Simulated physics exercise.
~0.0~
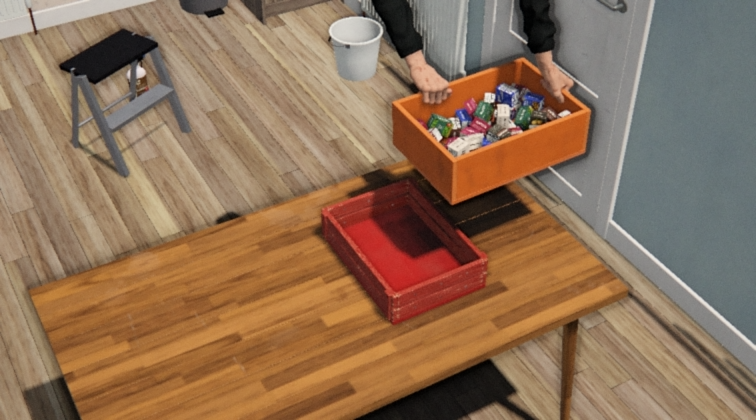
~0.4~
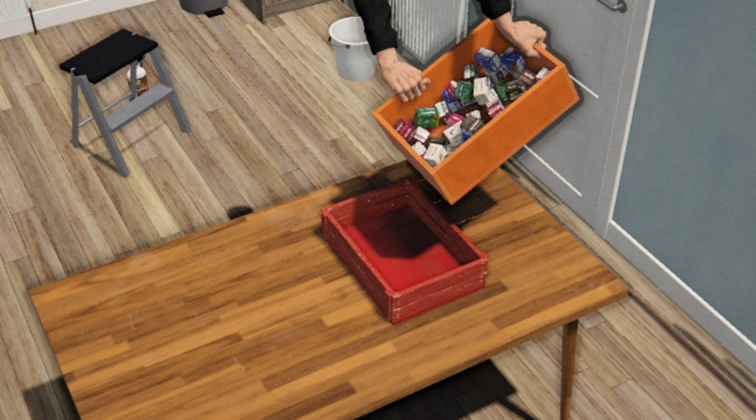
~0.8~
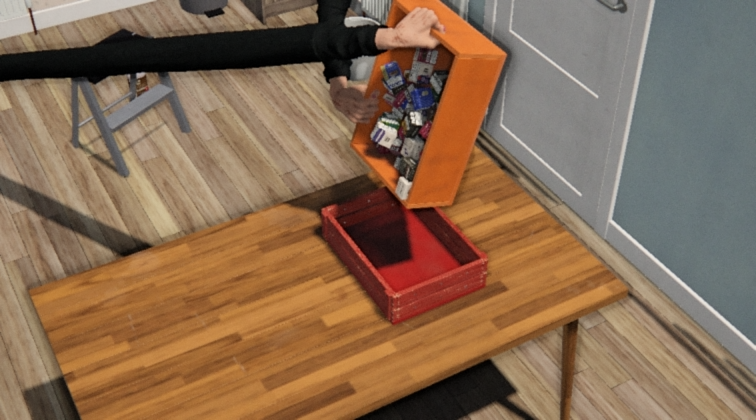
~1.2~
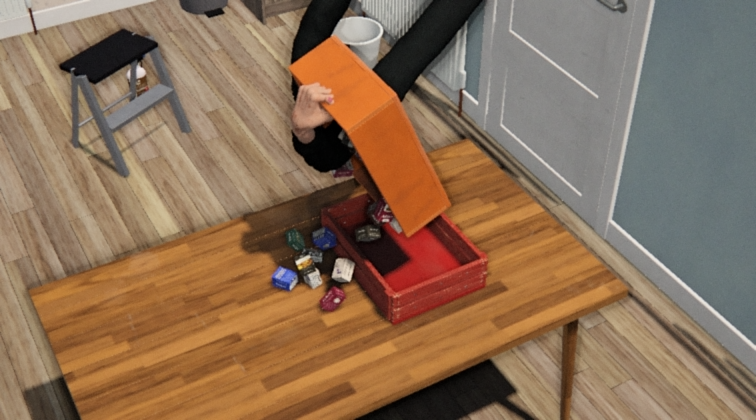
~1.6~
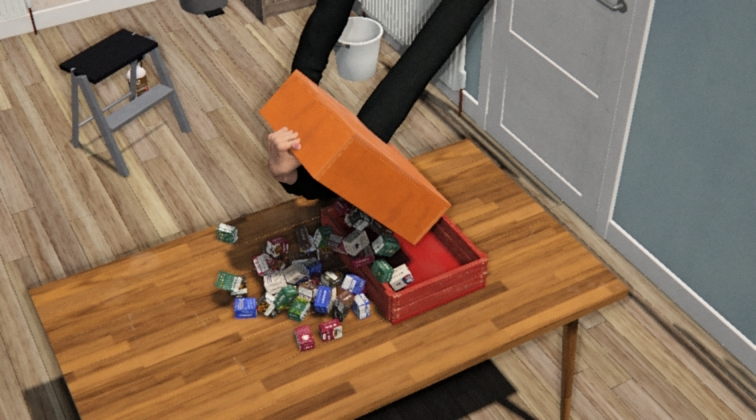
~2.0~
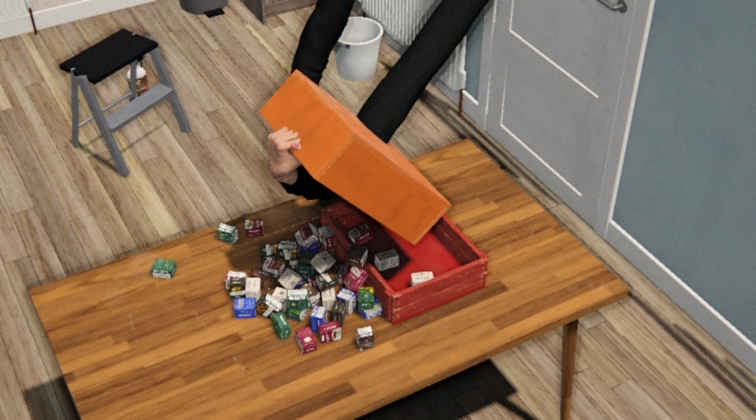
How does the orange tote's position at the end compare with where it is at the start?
At the end the orange tote is clearly farther left and slightly lower in the view than at the start.
Two hands tip an orange tote of small cartons, spilling most outside the red tray.
